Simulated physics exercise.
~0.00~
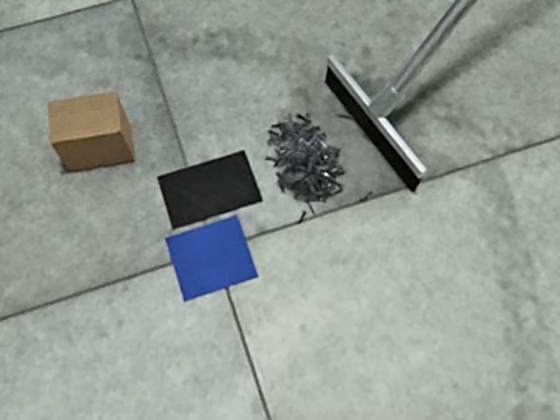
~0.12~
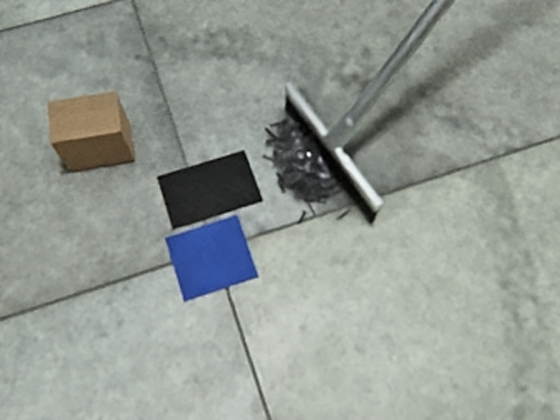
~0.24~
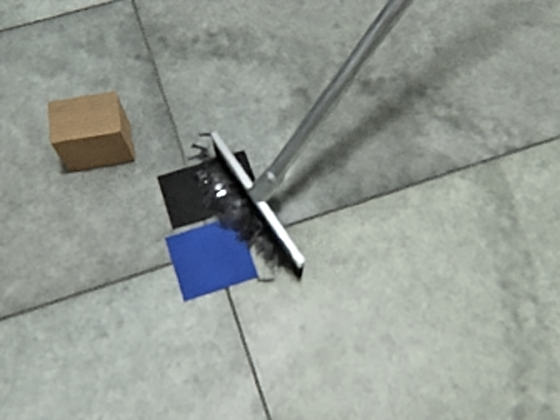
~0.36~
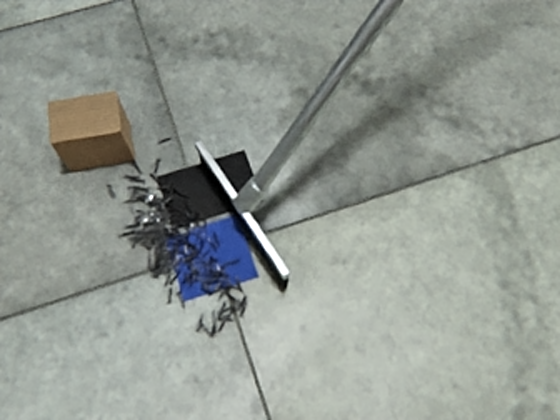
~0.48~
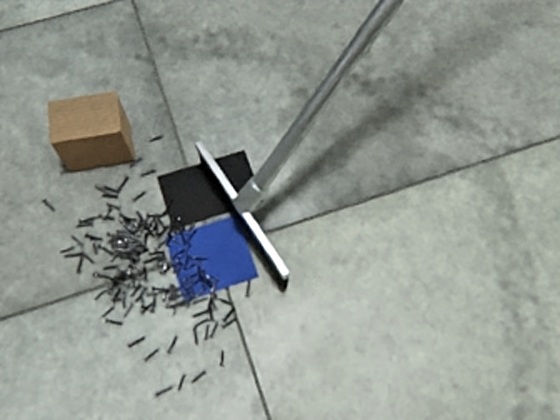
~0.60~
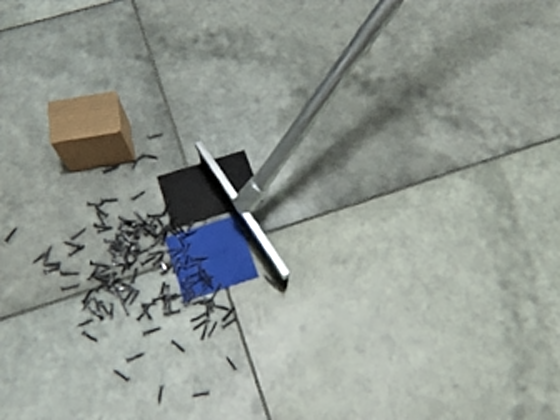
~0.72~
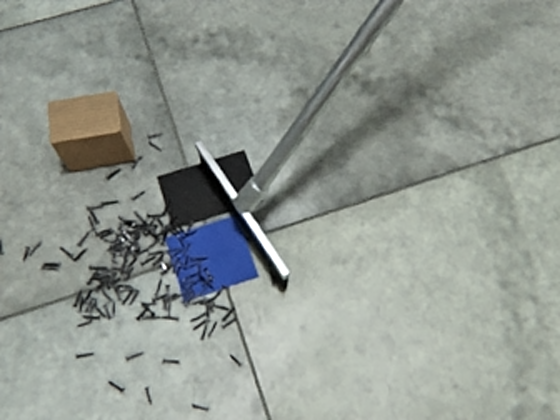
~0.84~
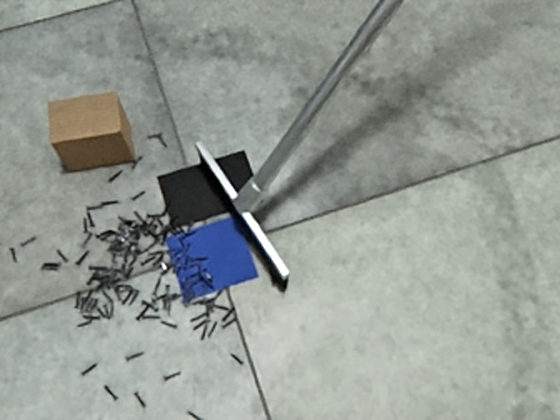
Squeegee pushing a pile of dark screws down-left across black and blue mats, then stopping as they scatter mostly onto grey floor.
